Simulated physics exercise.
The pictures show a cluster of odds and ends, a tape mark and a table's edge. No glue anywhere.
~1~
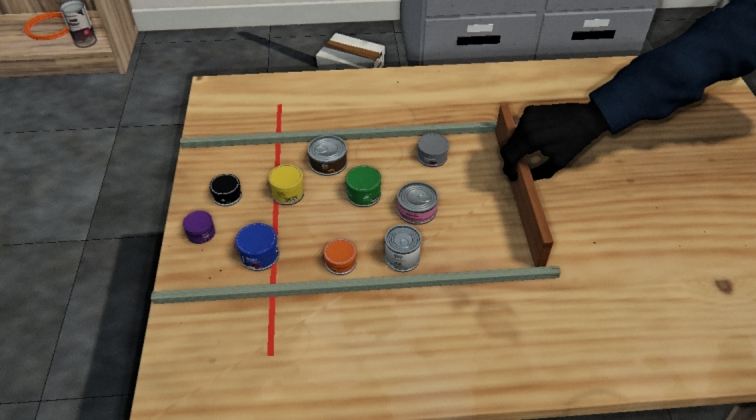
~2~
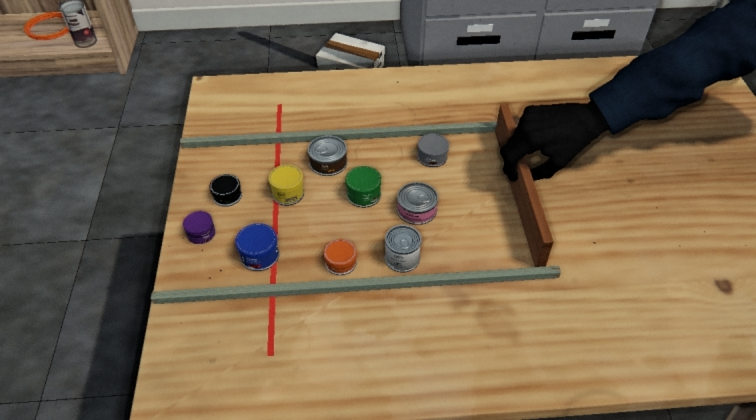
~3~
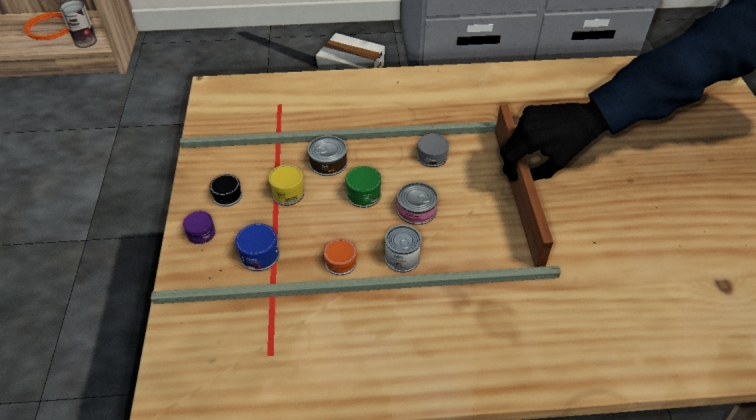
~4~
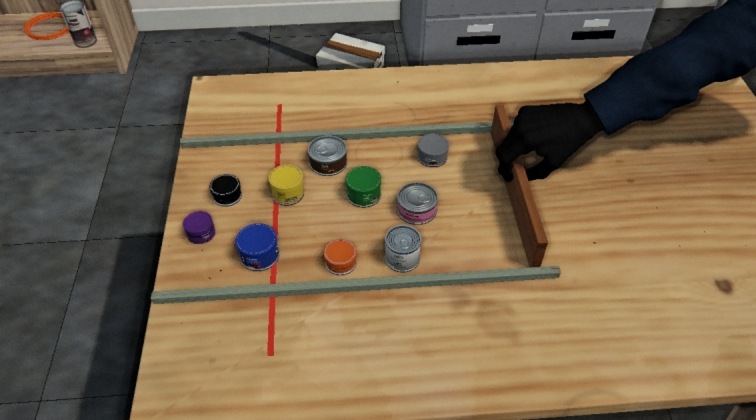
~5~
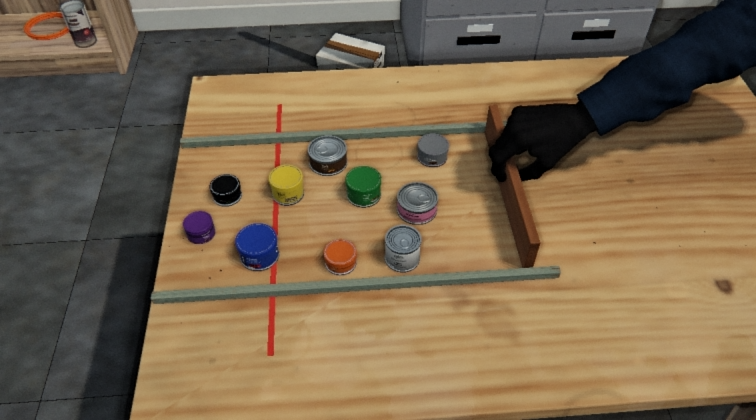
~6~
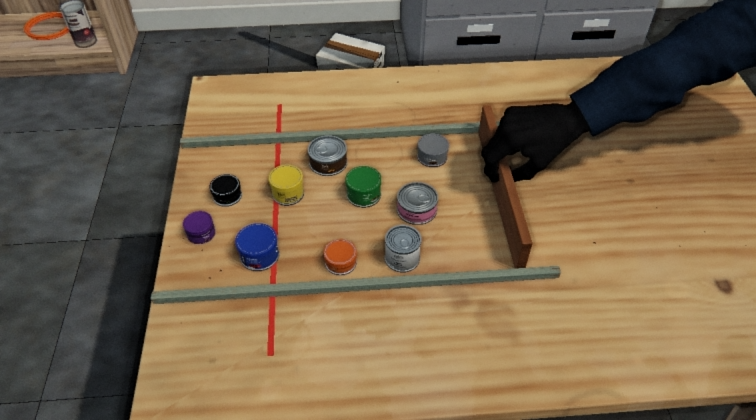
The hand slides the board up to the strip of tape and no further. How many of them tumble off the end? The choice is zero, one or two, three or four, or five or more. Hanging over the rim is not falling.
The number that fall off is zero.
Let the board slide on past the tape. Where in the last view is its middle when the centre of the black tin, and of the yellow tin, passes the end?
Its middle is around (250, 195) and around (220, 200).
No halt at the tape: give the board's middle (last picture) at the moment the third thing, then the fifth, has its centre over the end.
At (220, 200) for the third, at (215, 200) for the fifth.
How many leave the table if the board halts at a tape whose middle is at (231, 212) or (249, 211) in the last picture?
In that order 1 and 1.
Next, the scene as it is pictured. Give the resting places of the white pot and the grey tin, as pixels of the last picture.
About (255, 259), and the other about (261, 160).
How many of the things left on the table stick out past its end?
That would be 0.
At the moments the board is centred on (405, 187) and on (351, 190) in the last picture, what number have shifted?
First 4, then 6.
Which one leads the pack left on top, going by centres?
That is the black tin.
Soon after, none off yet; purple tub at rest near (199, 228); black tin at rest near (226, 190); blue pot at rest near (258, 247).
At rest, the number that fall off is zero.
